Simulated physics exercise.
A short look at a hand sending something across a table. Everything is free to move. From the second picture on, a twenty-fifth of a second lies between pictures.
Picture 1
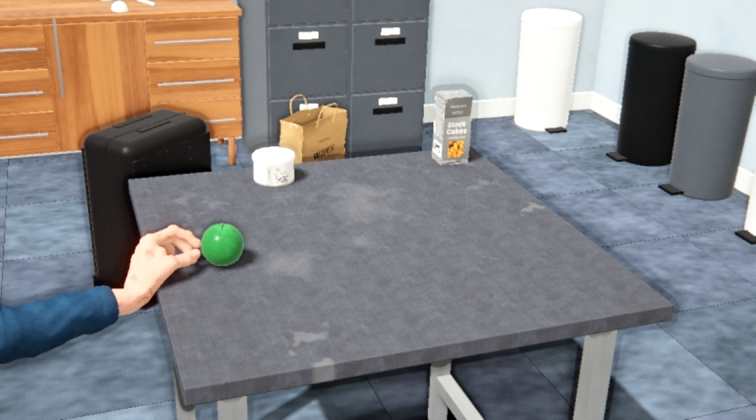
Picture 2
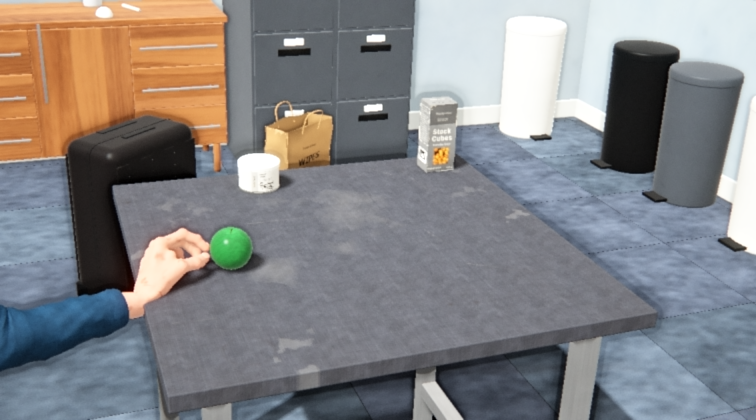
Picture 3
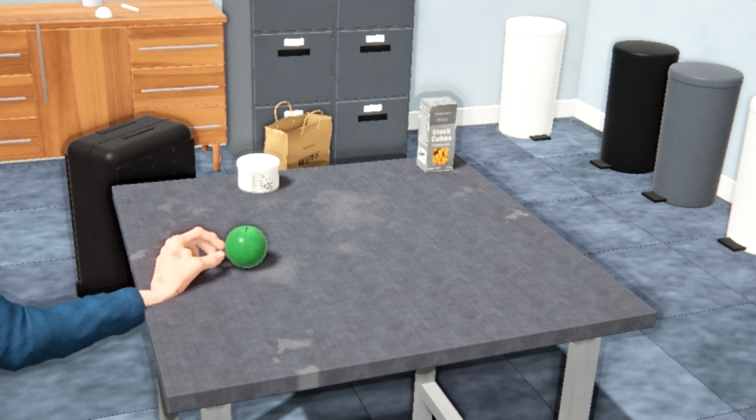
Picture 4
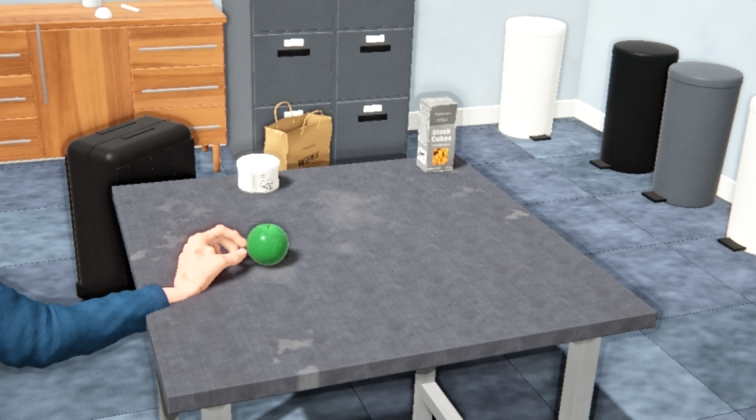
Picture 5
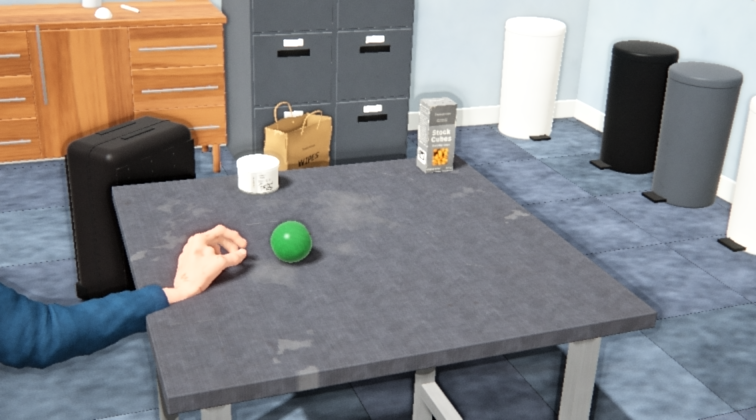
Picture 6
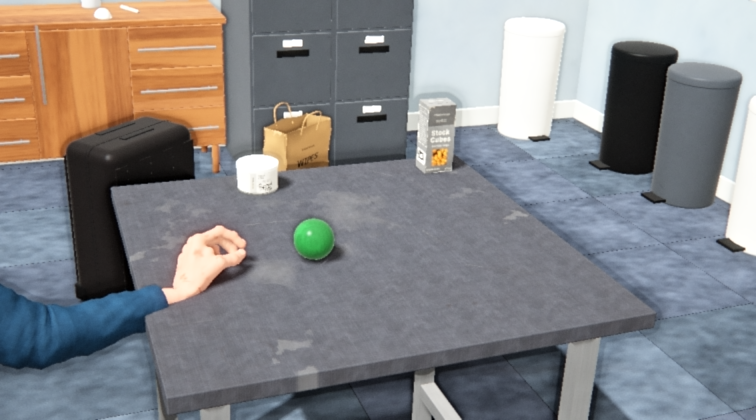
A green apple is pushed rightward by a hand in a blue sleeve across a dark grey table, seen from above in a room with a blue floor. A white tub, a brown paper bag and a grey box are beyond it, with a black suitcase left and bins right. The view shifts slightly early on, then stays still as the hand halts and the apple rolls on a short way.
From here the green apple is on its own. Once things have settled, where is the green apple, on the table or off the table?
The green apple drops to the floor.
Then, 0.30 s on from there, green apple shifted well along near (470, 220).
Then, 0.70 s on from there, green apple now off the table.
In the end, off the table, green apple.
